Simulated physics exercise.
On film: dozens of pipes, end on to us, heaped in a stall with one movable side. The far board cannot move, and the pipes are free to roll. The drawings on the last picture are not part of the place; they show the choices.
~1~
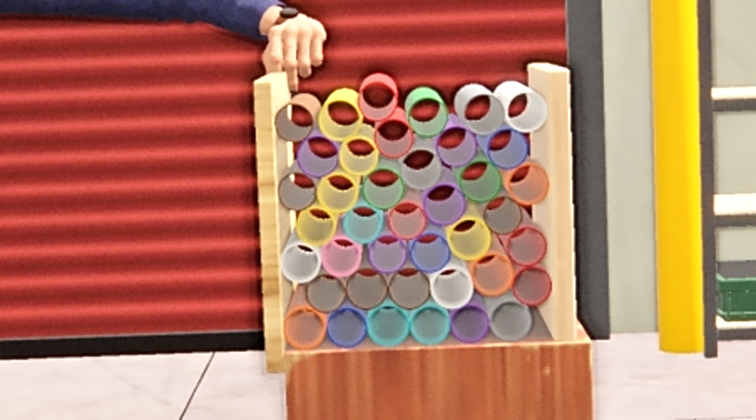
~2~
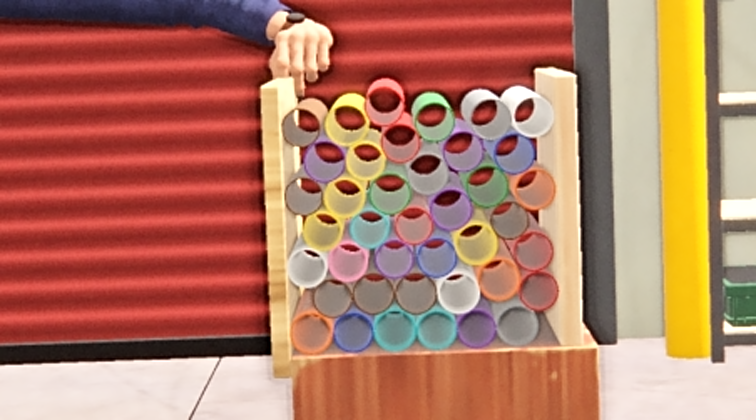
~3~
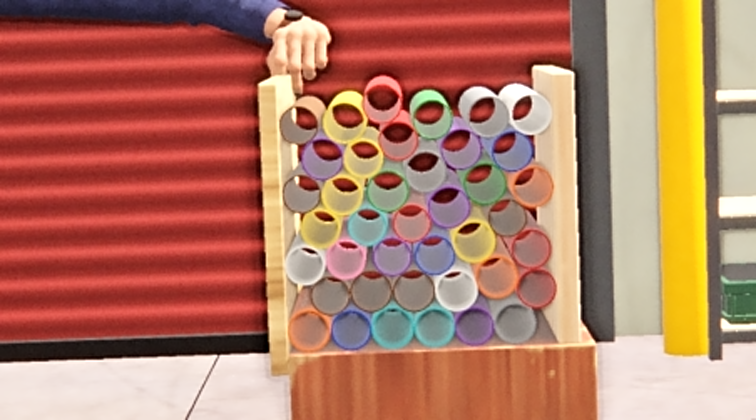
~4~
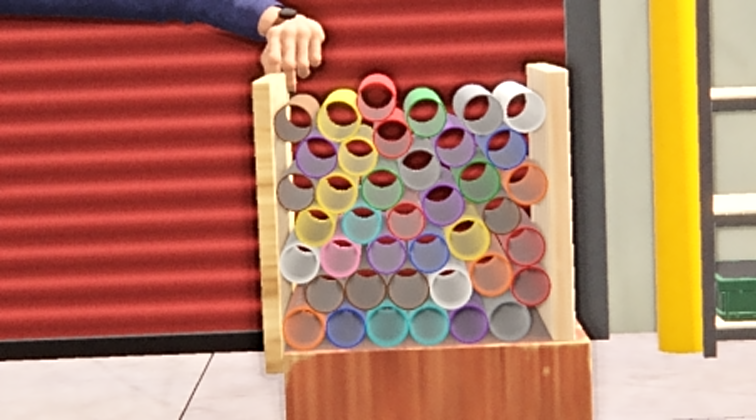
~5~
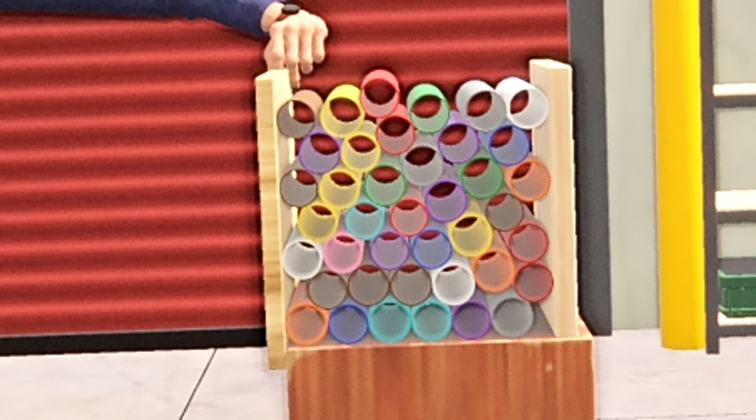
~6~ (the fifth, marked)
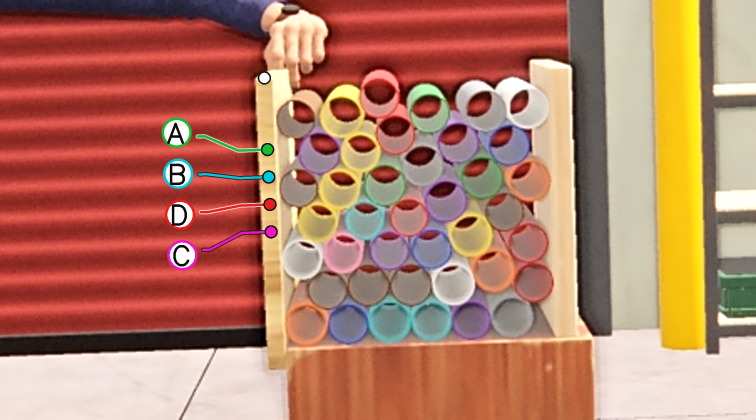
In a wooden stall before a red ribbed shutter, dozens of colourful pipes sit heaped in rows, open ends facing out, while a blue-sleeved arm rests a hand at the top of the left side board. The view shifts slightly back and forth, but the hand, board and pipes show no clear movement.
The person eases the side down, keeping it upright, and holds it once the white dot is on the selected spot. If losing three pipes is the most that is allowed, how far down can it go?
Slide it to D.
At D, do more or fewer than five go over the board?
It loses fewer than five.
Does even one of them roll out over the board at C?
Yes, at C.
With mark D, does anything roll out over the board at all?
At D: Yes.
On the marked copy, A at (268, 150); B at (269, 177); C at (271, 232); D at (270, 204); the white dot at (265, 78).
Following D. Soon after the start, top of the board (276, 137).
Later, top of the board (279, 202).
In the end, top of the board (279, 203), one out over the board.
As for the rest, A none out over the board; B one out over the board; C more than three out over the board.
